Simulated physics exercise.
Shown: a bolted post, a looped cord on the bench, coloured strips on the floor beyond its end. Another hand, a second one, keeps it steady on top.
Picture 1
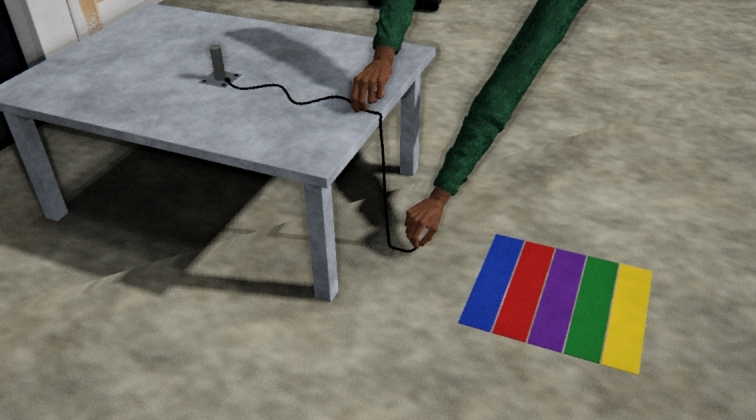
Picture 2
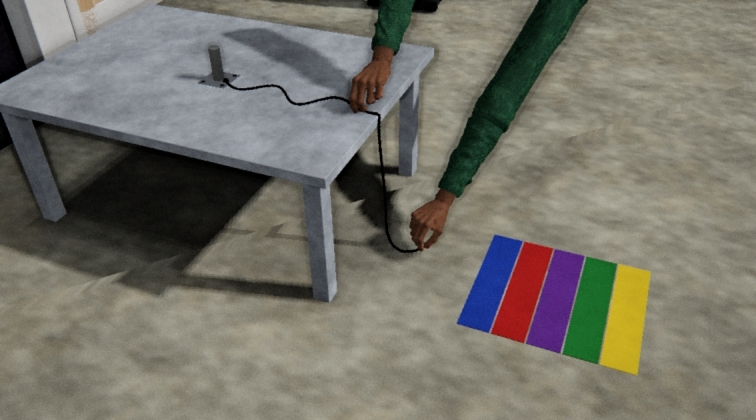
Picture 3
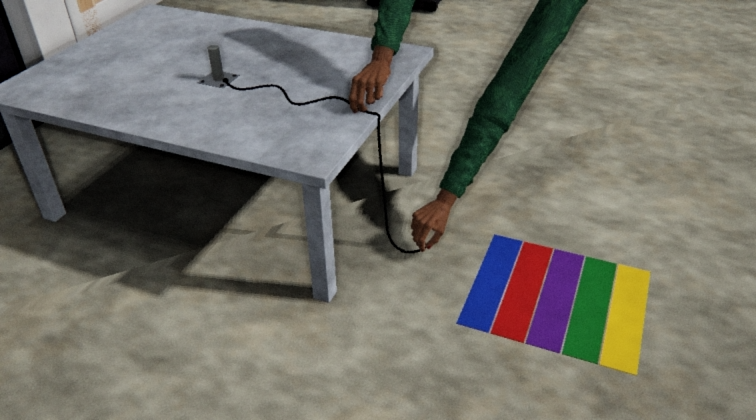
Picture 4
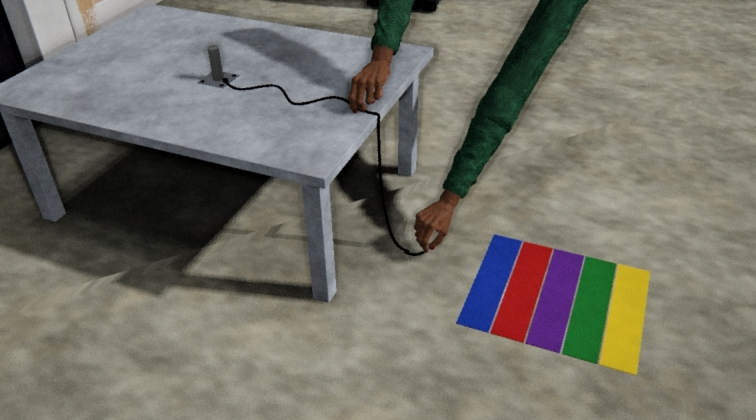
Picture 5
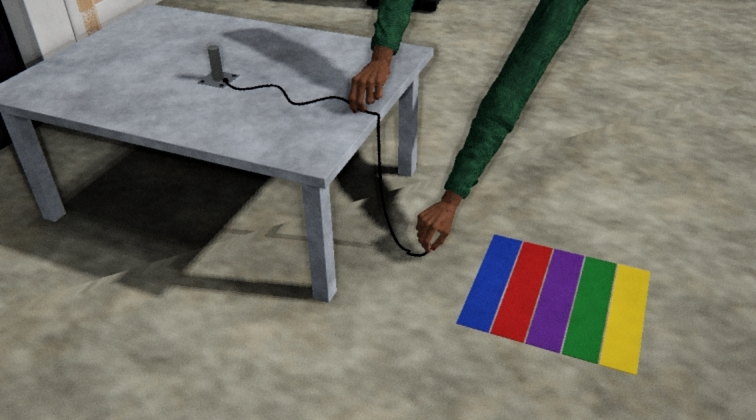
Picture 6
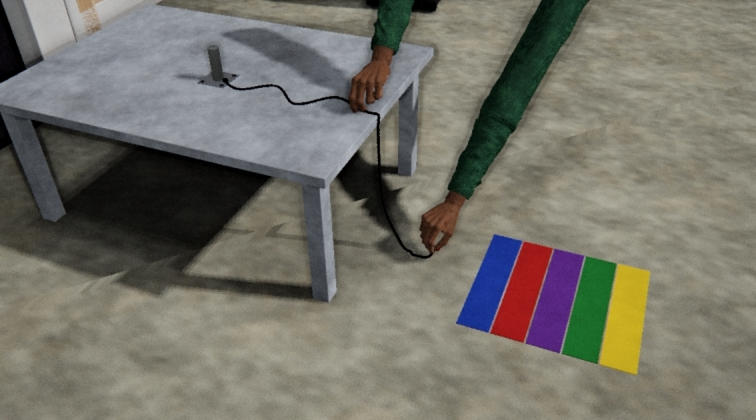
At a gray table on a mottled floor, one hand steadied a black cord on top while another held its hanging end and drew it slightly right, near strips of five colors.
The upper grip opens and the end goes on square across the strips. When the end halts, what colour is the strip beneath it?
Purple.
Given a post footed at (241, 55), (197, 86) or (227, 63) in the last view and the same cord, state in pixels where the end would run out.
Try by try: (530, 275), (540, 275) and (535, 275).
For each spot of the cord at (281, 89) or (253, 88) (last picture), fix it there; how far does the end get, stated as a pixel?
Estimates in sequence: (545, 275) then (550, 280).
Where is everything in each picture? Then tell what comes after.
End (419, 245); blue (481, 309); red (515, 319); purple (550, 328); green (586, 338); yellow (623, 349), in the first frame.
End (424, 247); cord through (242, 89) (287, 97) (342, 99) (379, 129) (384, 187) (388, 235), in the second frame.
End (425, 248), in the third frame.
End (429, 248); cord through (241, 89) (286, 97) (341, 99) (378, 129) (382, 187) (392, 236), in the fourth frame.
End (431, 249), in the fifth frame.
End (434, 250); cord through (241, 89) (286, 97) (341, 99) (378, 129) (381, 187) (397, 235), in the sixth frame.
Early on, end near (501, 267); over blue.
Midway, end near (537, 276); over red.
At the end of the slack, end near (558, 281); over purple. It gets as far as the purple strip.
